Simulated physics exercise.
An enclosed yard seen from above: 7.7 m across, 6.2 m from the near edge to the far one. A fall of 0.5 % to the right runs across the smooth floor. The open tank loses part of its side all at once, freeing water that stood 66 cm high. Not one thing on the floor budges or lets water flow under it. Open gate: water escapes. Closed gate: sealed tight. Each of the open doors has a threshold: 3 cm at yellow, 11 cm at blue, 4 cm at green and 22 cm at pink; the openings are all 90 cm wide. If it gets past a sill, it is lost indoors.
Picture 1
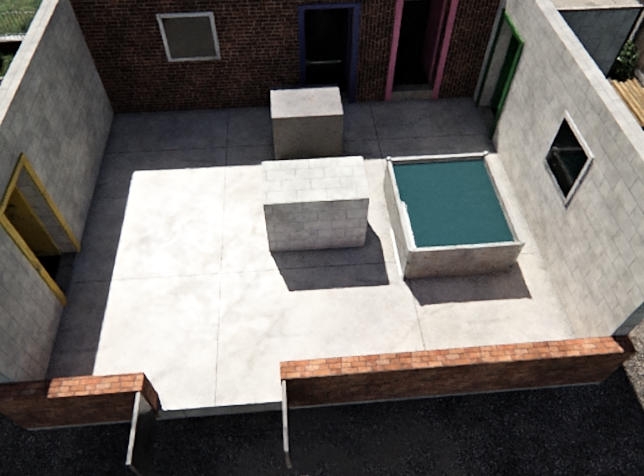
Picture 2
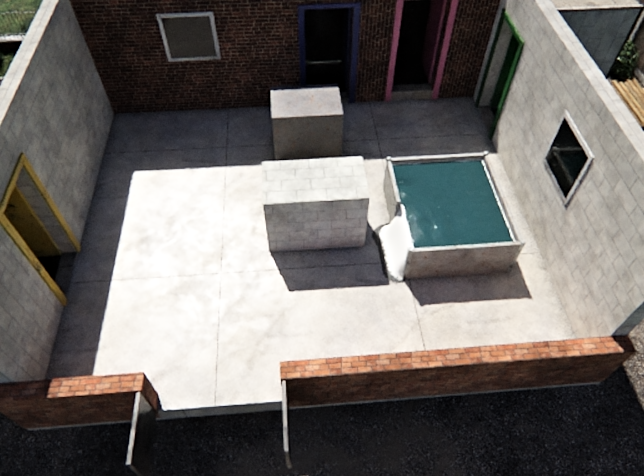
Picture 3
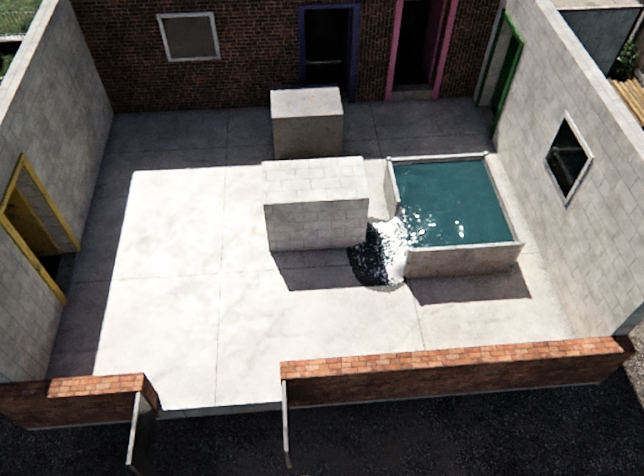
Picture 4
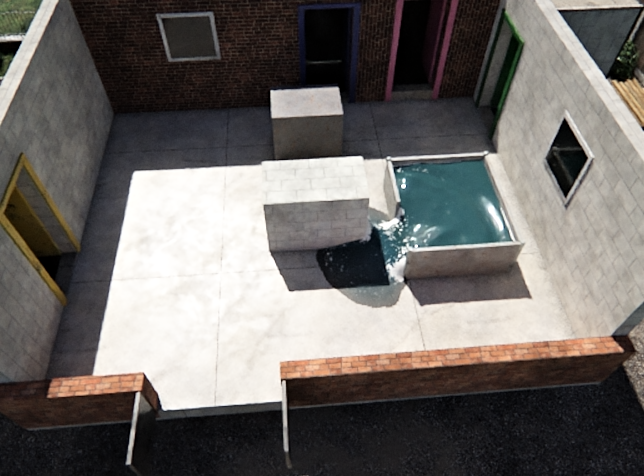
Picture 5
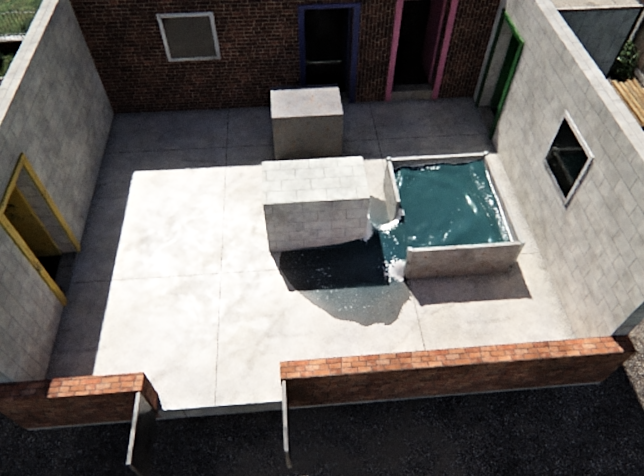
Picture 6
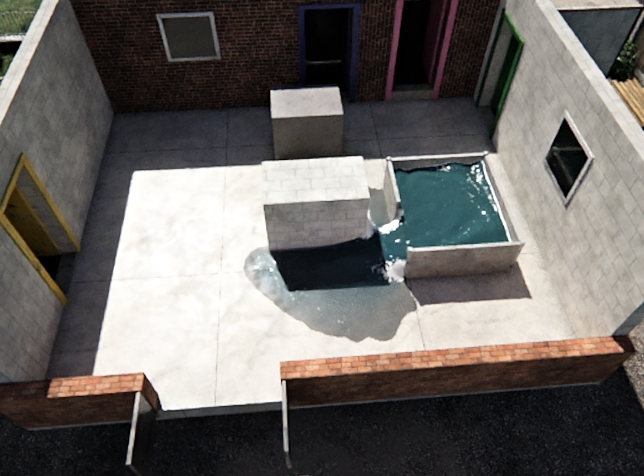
Water bursts from the left side of an open tank in a walled yard, pours onto the pale floor beside a large block, then spreads leftward and forward in a widening sheet while the tank's surface ripples.
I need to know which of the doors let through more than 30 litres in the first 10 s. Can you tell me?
Sure: The yellow door does; the blue door does not; the green door does not; the pink door does not.
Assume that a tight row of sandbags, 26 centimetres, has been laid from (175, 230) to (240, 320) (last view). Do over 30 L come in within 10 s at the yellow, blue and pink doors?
With that change: Yellow stays within, blue stays within, pink stays within.
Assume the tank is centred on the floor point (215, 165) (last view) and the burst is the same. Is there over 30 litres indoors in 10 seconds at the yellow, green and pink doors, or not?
For the yellow door, the amount is too high; for the green door, the amount is too high; for the pink door, the amount is acceptable.
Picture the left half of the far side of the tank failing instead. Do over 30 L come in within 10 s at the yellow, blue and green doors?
Note: Yellow short of the mark, blue beyond the mark, green beyond the mark.
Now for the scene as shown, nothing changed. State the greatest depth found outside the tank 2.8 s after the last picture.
Roughly 23 cm.
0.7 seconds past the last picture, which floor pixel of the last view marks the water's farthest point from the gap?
Somewhere about (114, 296).
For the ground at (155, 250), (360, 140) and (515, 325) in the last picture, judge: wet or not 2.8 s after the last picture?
Soaked, soaked, untouched.
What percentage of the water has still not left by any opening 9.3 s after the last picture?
About 74 per cent.
Then, 0.7 s after the last picture water covers 25 % of the floor and is deepest (36 cm) near (396, 259); yellow door not reached, blue door not reached, green door not reached, pink door not reached.
Then, 1.5 s after the last picture water covers 45 % of the floor and is deepest (29 cm) near (372, 243); yellow door 6 cm at the sill, 5 L in, blue door not reached, green door not reached, pink door not reached.
Then, 2.8 s after the last picture water covers 45 % of the floor and is deepest (23 cm) near (94, 398); yellow door 11 cm at the sill, 60 L in, blue door 7 cm at the sill, 0 L in, green door not reached, pink door 6 cm at the sill, 0 L in.
Then, 5.3 s after the last picture water covers 60 % of the floor and is deepest (12 cm) near (372, 243); yellow door 6 cm at the sill, 109 L in, blue door 4 cm at the sill, 1 L in, green door 6 cm at the sill, 2 L in, pink door 3 cm at the sill, 0 L in.
Then, 9.3 s after the last picture water covers 90 % of the floor and is deepest (6 cm) near (272, 141); yellow door 4 cm at the sill, 121 L in, blue door 4 cm at the sill, 1 L in, green door 4 cm at the sill, 5 L in, pink door 2 cm at the sill, 0 L in.
